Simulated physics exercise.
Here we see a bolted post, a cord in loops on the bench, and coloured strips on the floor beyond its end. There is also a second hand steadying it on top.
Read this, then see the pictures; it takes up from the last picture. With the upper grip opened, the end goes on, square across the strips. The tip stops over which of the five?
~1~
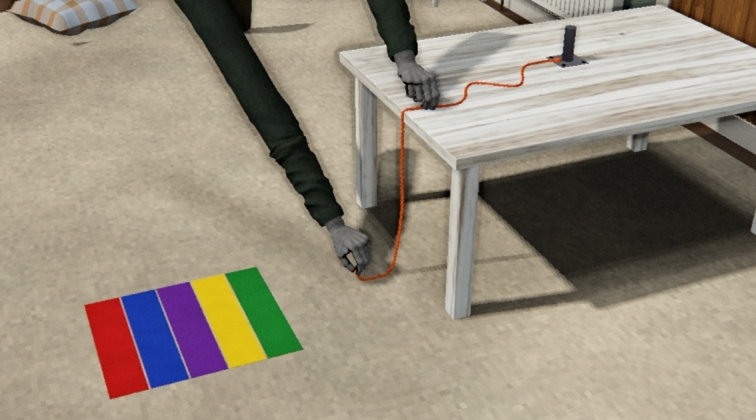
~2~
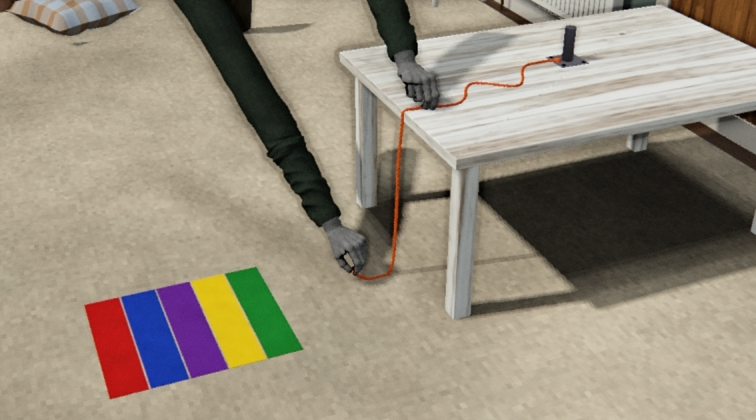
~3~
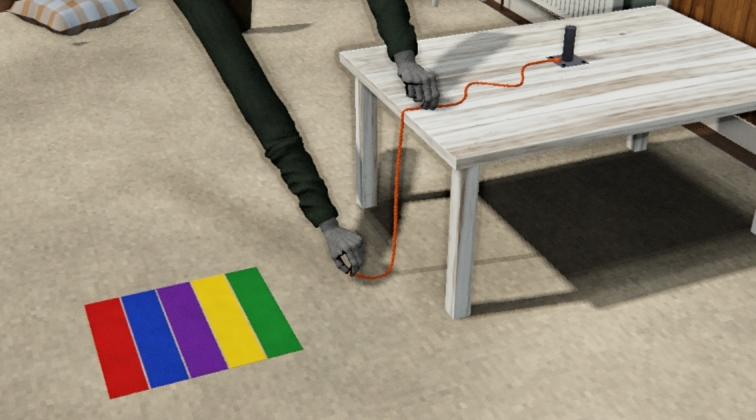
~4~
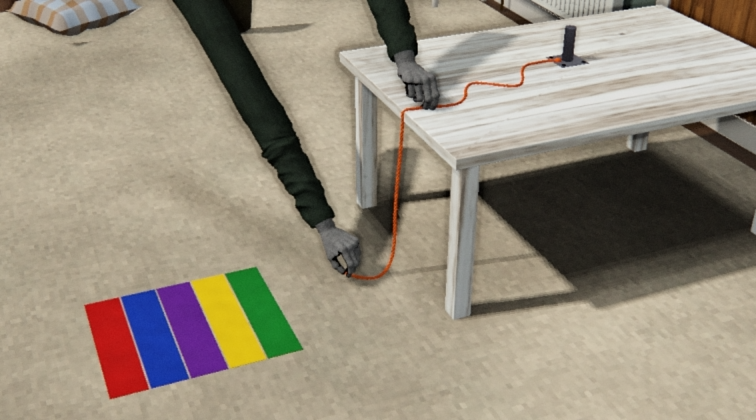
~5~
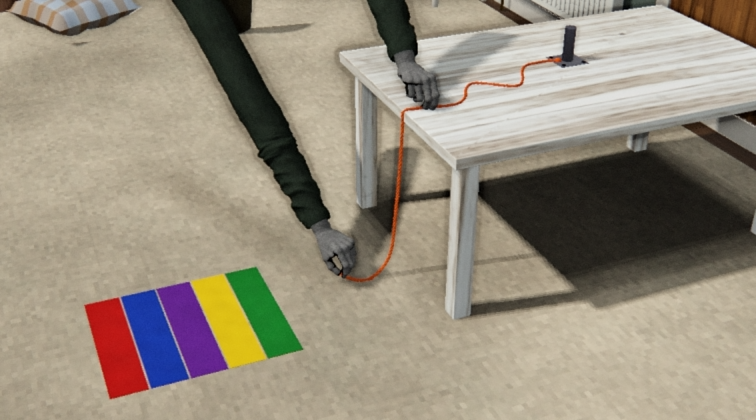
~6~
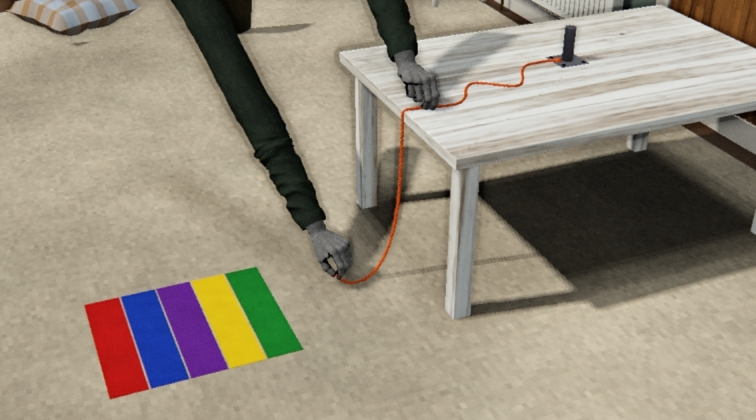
Over the purple strip.
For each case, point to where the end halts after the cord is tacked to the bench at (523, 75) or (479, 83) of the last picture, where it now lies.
Try by try, around (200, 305) and (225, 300).
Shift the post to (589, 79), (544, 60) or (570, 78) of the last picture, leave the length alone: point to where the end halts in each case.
In that order: (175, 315), (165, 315) and (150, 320).
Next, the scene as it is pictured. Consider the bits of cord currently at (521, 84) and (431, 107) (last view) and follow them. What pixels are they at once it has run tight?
At (495, 80), then (389, 124).
Soon after, end near (262, 293); over green.
Then, end near (215, 304); over yellow.
At full stretch, end near (186, 310); over purple. It gets as far as the purple strip.
